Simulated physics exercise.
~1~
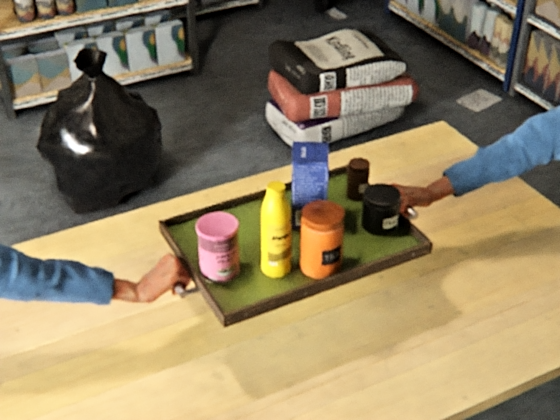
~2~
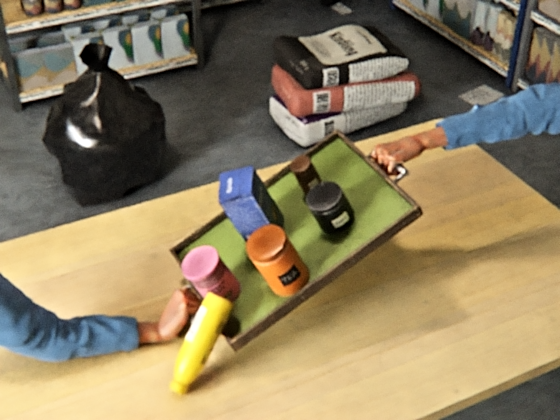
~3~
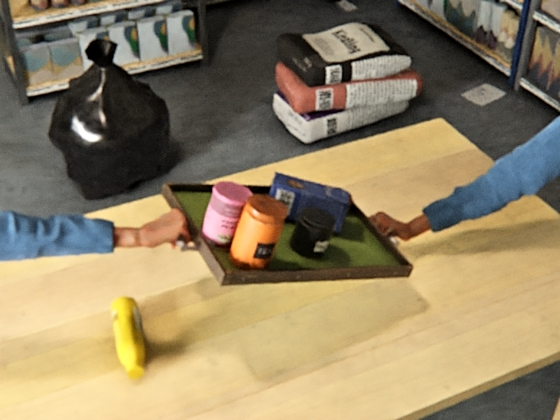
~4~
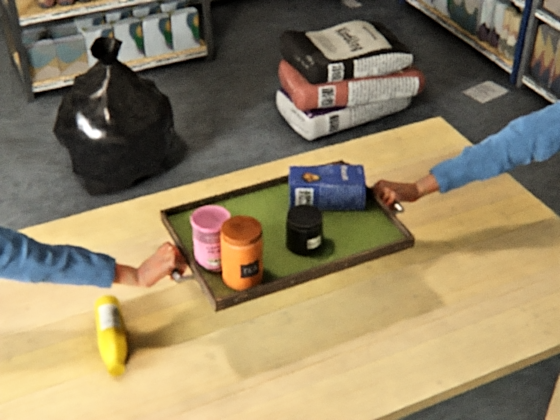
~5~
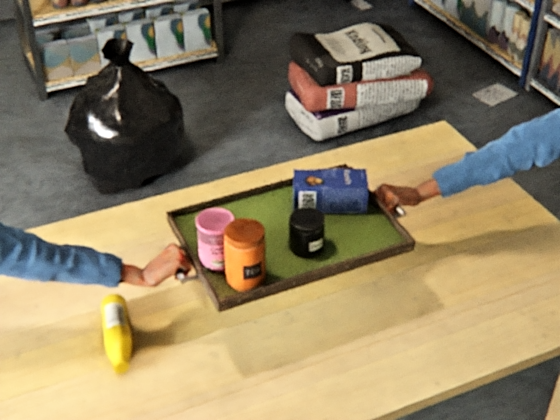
In a shop, two hands tilt a tray, spilling a yellow bottle and toppling a carton.
